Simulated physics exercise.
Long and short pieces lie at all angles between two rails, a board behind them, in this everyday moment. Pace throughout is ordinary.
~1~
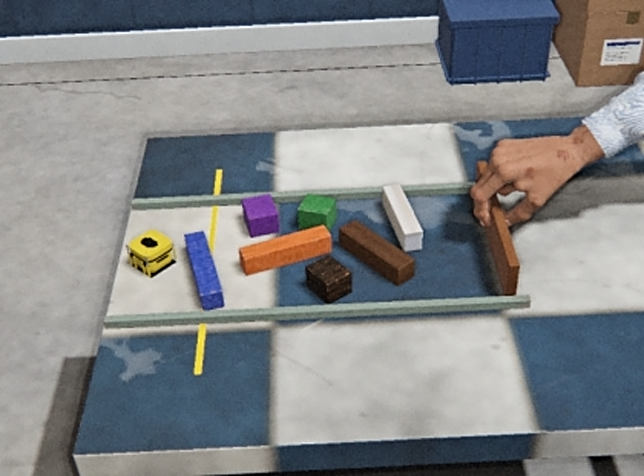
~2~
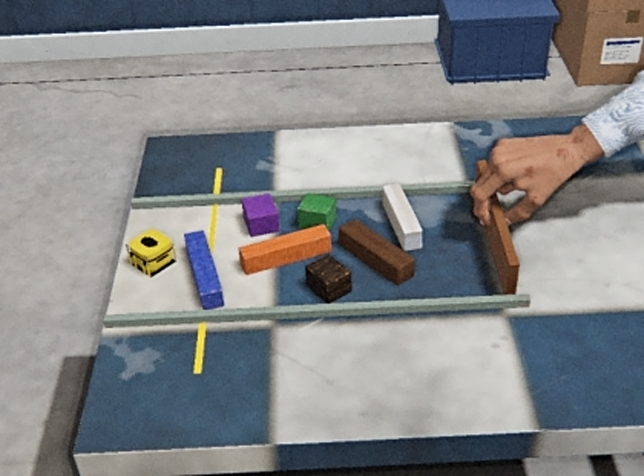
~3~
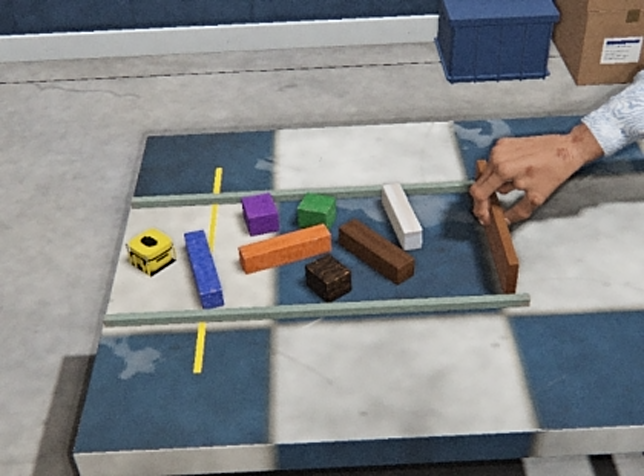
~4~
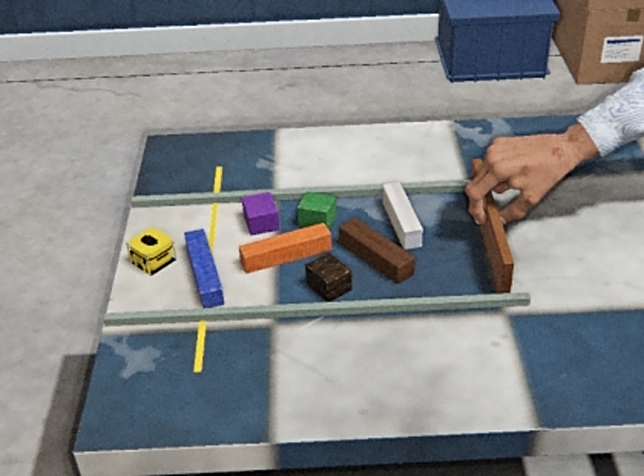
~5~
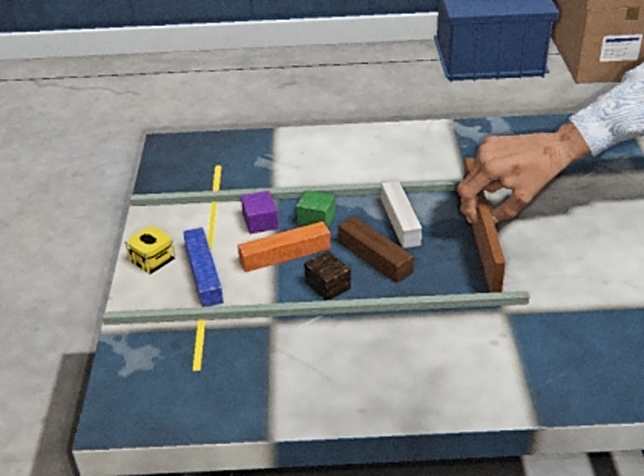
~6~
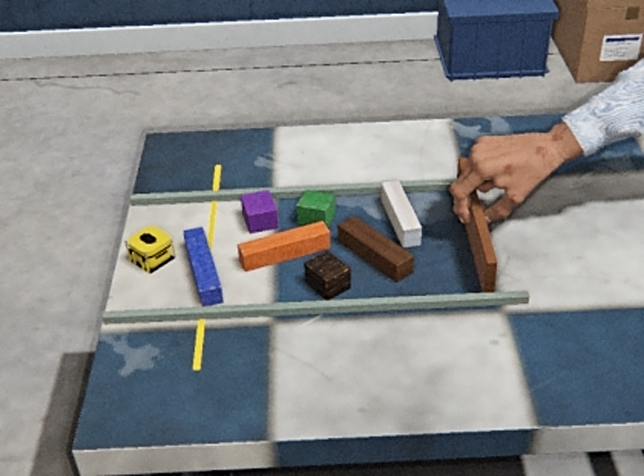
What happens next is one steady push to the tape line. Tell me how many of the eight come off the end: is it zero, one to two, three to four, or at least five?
The pieces lost over the edge are fewer than three, but some.
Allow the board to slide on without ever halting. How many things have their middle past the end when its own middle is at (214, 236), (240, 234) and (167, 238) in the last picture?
By position: 2 / 2 / 4.
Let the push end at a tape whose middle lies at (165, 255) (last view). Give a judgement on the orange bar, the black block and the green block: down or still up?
Starting with the orange bar, it ends up falling, then the black block keeps its place, then the green block keeps its place.
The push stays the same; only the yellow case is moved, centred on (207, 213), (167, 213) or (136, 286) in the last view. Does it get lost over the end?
Going through them in order, it comes off, then comes off, then comes off.
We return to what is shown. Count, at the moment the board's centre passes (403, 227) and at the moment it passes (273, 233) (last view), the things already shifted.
The first number is 2, the next one 8.
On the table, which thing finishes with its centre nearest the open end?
Going by centres, it is the orange bar.
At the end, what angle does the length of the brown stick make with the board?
It measures close to 20 degrees.
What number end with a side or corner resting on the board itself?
In total, 2.
Soon after, none off yet; yellow case at rest near (151, 249); blue bar at rest near (203, 265); purple block at rest near (259, 211).
Then, none off yet; yellow case moved about its own width near (117, 255); blue bar moved a little near (155, 273); purple block moved about its own width near (233, 212).
At rest, the number that fall off is one or two; fallen, blue bar and yellow case.
